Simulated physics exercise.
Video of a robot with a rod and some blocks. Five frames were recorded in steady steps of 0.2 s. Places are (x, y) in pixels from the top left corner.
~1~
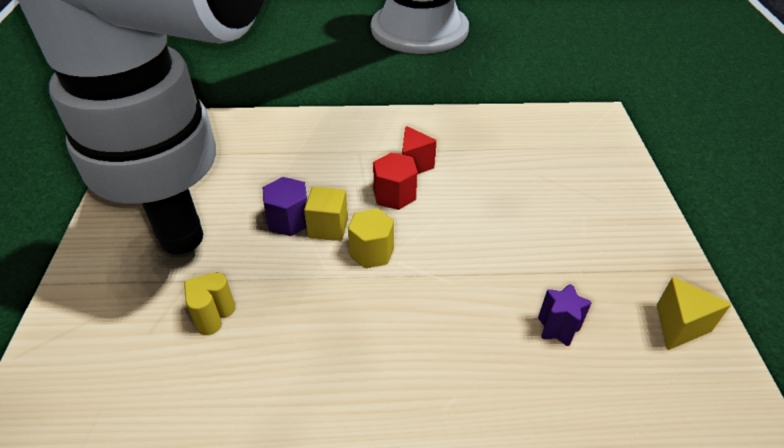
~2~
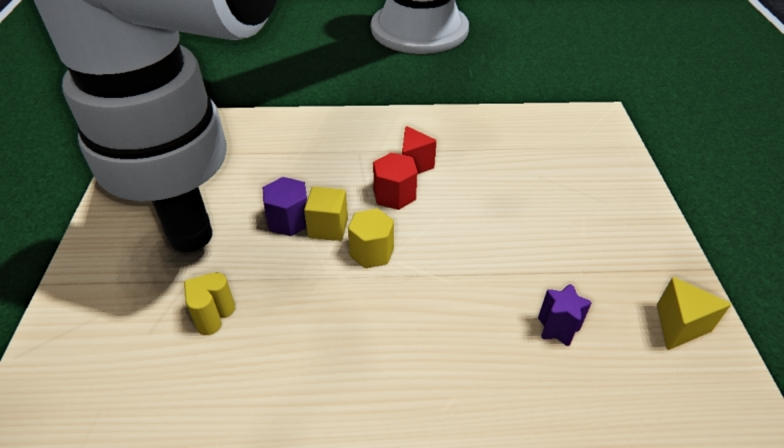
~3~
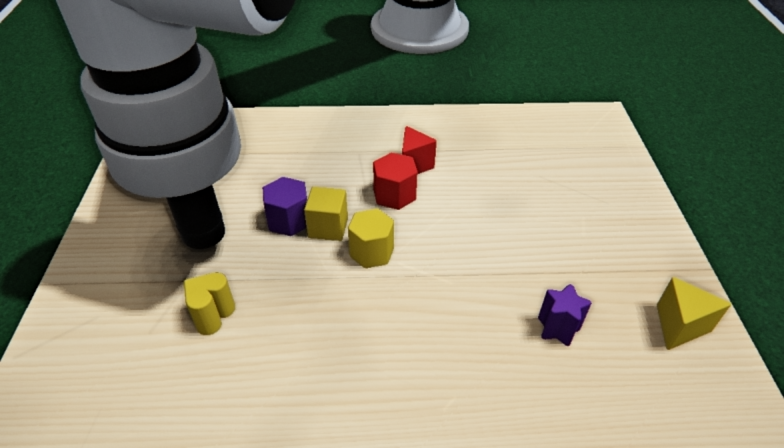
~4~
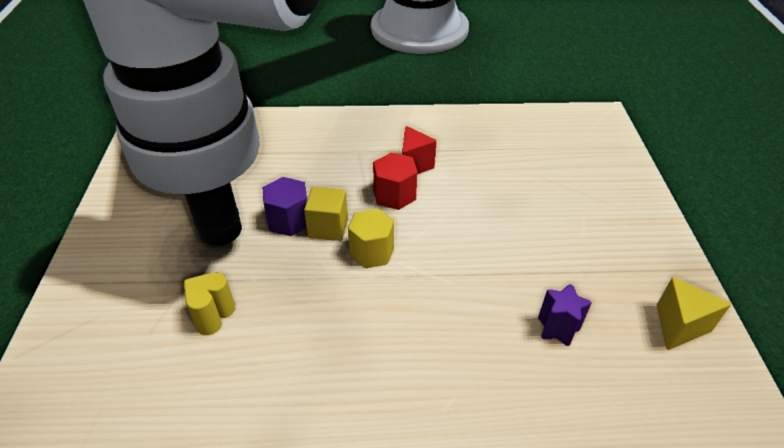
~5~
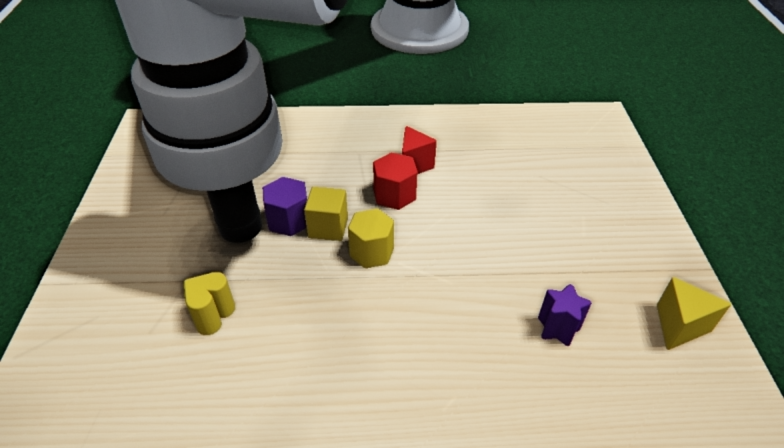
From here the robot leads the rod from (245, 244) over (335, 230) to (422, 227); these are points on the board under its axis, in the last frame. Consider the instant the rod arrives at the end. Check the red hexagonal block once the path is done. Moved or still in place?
In the end it has been moved.
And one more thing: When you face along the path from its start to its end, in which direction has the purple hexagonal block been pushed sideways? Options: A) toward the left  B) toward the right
A.
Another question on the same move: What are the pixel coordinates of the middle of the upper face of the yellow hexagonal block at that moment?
Around pixel (396, 228).
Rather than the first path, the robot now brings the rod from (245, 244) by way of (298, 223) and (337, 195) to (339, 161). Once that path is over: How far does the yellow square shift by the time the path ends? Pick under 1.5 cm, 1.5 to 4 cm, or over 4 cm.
It shifts 1.5 to 4 cm.
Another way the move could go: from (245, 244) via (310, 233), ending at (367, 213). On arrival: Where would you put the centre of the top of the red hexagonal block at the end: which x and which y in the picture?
Most likely (424, 157).
The first path, step by step. One third of the way, rod at (303, 218); purple hexagonal block at (311, 175), turned 40° anticlockwise; yellow square at (346, 195), turned 20° clockwise.
Two thirds of the way, rod at (364, 212); purple hexagonal block at (318, 173), turned 65° anticlockwise; yellow square at (401, 188); yellow hexagonal block at (383, 227), turned 30° clockwise; red hexagonal block at (403, 162), turned 20° anticlockwise.
At the end, rod at (423, 211); purple hexagonal block at (318, 173), turned 65° anticlockwise; yellow square at (452, 181), turned 60° anticlockwise; yellow hexagonal block at (396, 228), turned 70° clockwise; red hexagonal block at (403, 162), turned 20° anticlockwise.
